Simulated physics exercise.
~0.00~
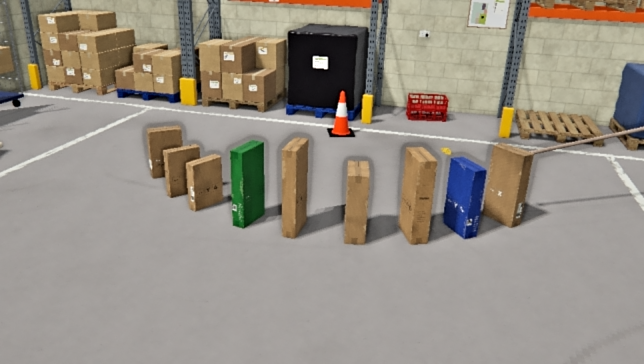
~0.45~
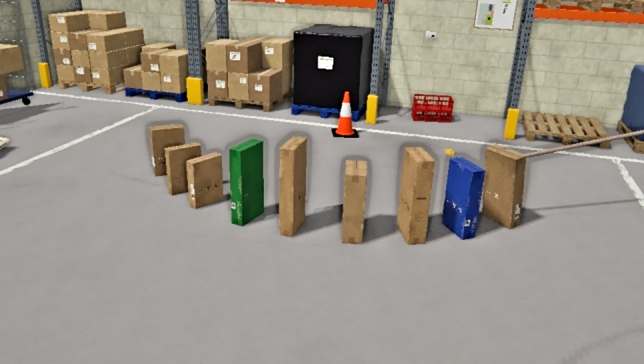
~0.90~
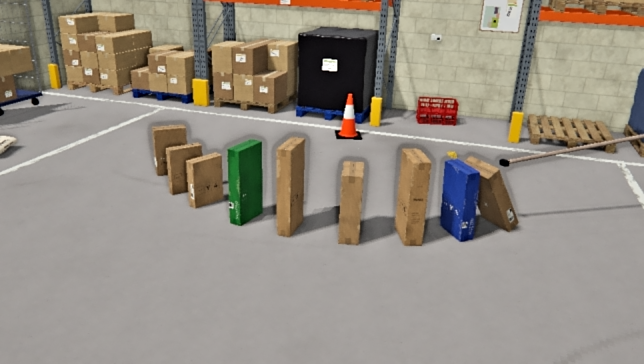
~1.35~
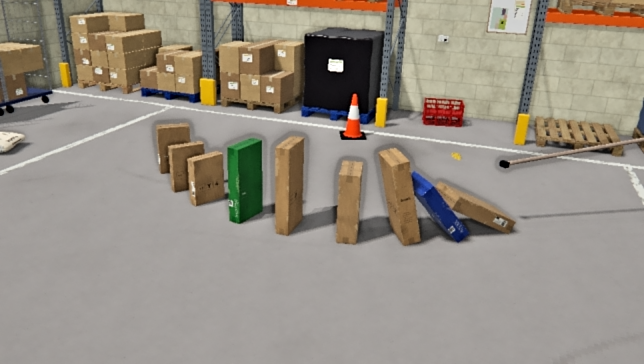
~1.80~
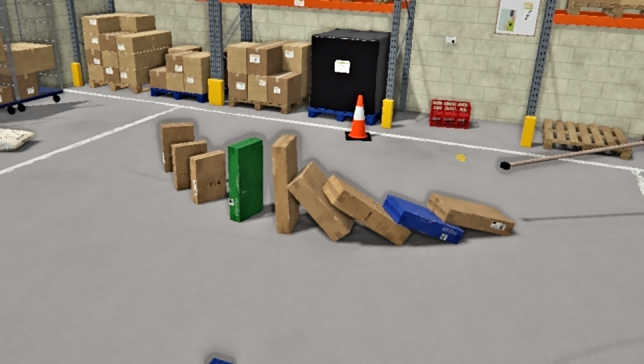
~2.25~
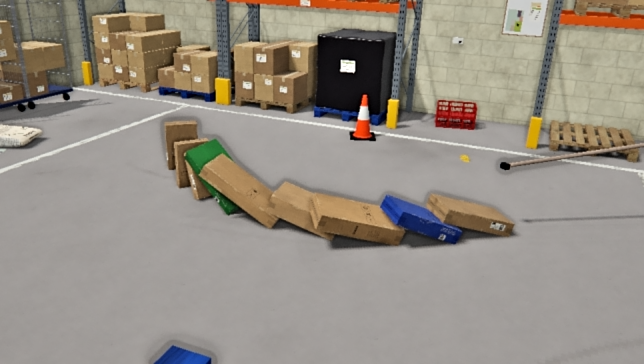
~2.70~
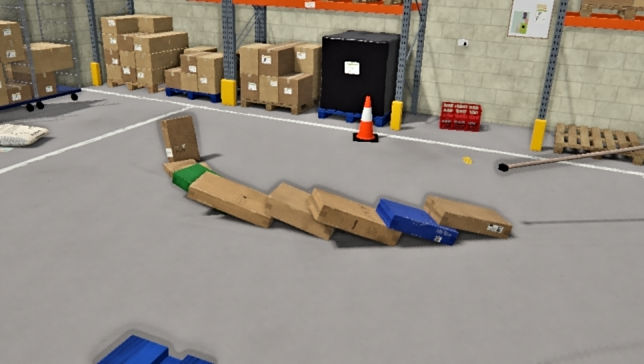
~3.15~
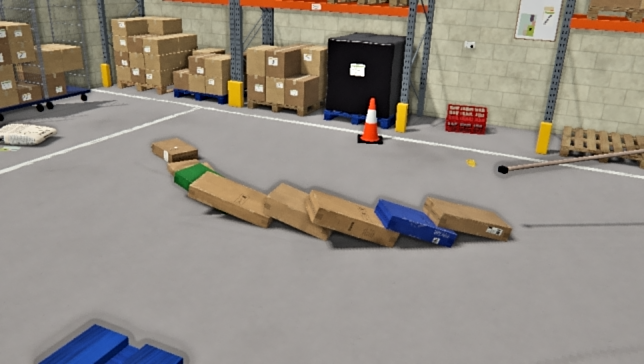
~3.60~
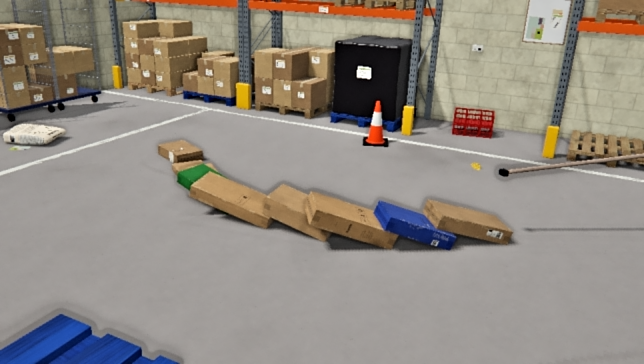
In the video, a pole nudges the rightmost of nine upright cartons standing in a curved row on a warehouse floor, and it tips left into a blue one, toppling the rest in turn, including a green one, until all lie fallen in an overlapping line.
